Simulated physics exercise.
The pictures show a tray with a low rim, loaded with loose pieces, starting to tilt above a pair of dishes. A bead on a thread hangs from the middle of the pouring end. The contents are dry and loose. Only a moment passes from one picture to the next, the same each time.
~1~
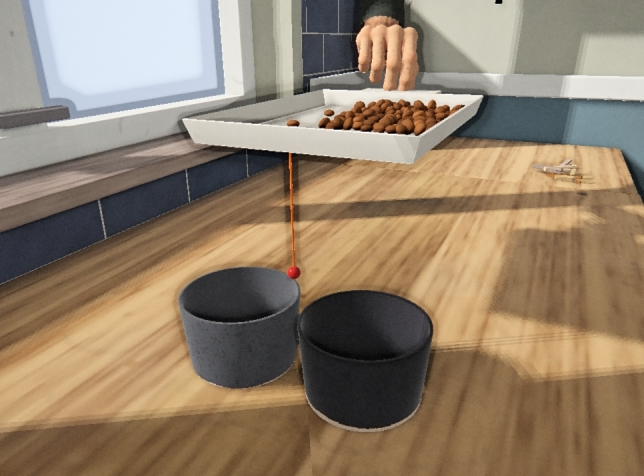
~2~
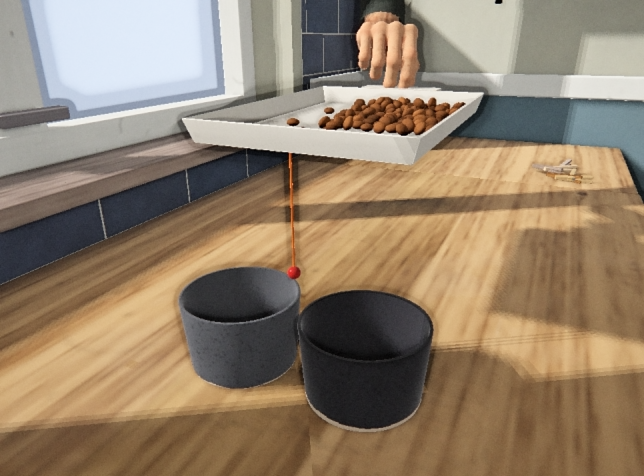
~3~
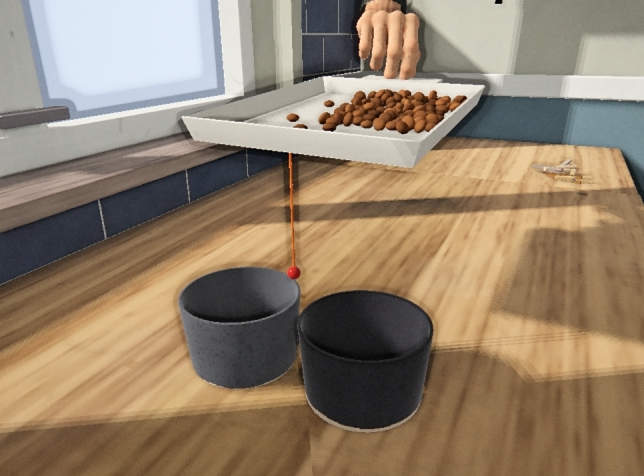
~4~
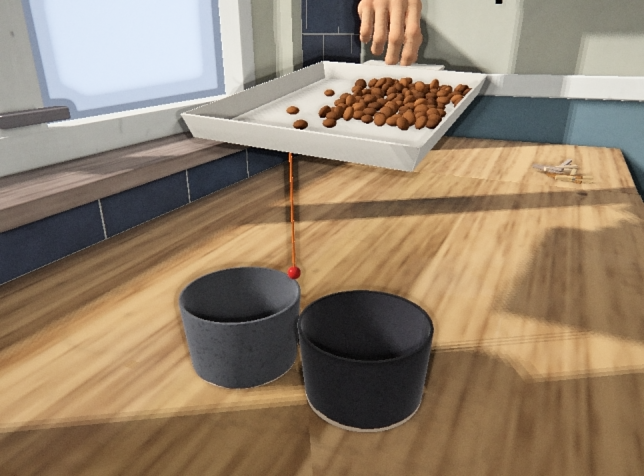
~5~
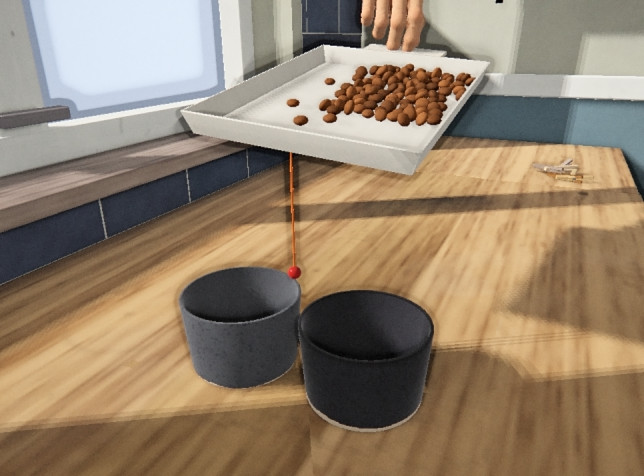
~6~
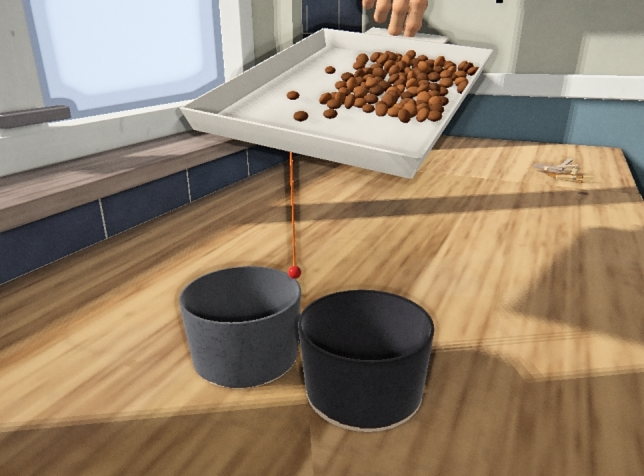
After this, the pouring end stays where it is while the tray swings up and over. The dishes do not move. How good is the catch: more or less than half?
The two hold over half of the load.
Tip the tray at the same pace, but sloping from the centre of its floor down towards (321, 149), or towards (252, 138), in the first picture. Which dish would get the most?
First the dish on the right, then the left-hand dish.
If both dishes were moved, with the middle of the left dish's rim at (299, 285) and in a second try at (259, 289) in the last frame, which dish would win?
One: The right one. Two: The right one.
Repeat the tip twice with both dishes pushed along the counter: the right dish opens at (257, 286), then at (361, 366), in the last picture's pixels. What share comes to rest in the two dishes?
About 0 and 20 per cent.
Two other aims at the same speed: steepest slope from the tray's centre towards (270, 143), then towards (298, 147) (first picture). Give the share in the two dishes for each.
In turn 60 and 70 in a hundred.
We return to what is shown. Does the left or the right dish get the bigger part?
More ends in the dish on the right.
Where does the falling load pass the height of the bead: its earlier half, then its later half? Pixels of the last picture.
Around (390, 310) and then (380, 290).
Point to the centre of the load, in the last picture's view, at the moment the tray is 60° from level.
Roughly at (388, 147).
Shortly afterwards, tray tipped steeply; the bulk on the tray; only a few in the right dish; a little in the air.
Next, tray tipped right over; a little on the tray; near two thirds in the right dish; a little outside both; a little in the air.
Some moments later, tray tipped past a quarter turn; the bulk in the right dish; a little outside both.
In the end, tray tipped past a quarter turn; the bulk in the right dish; none at all in the left dish; a little outside both.
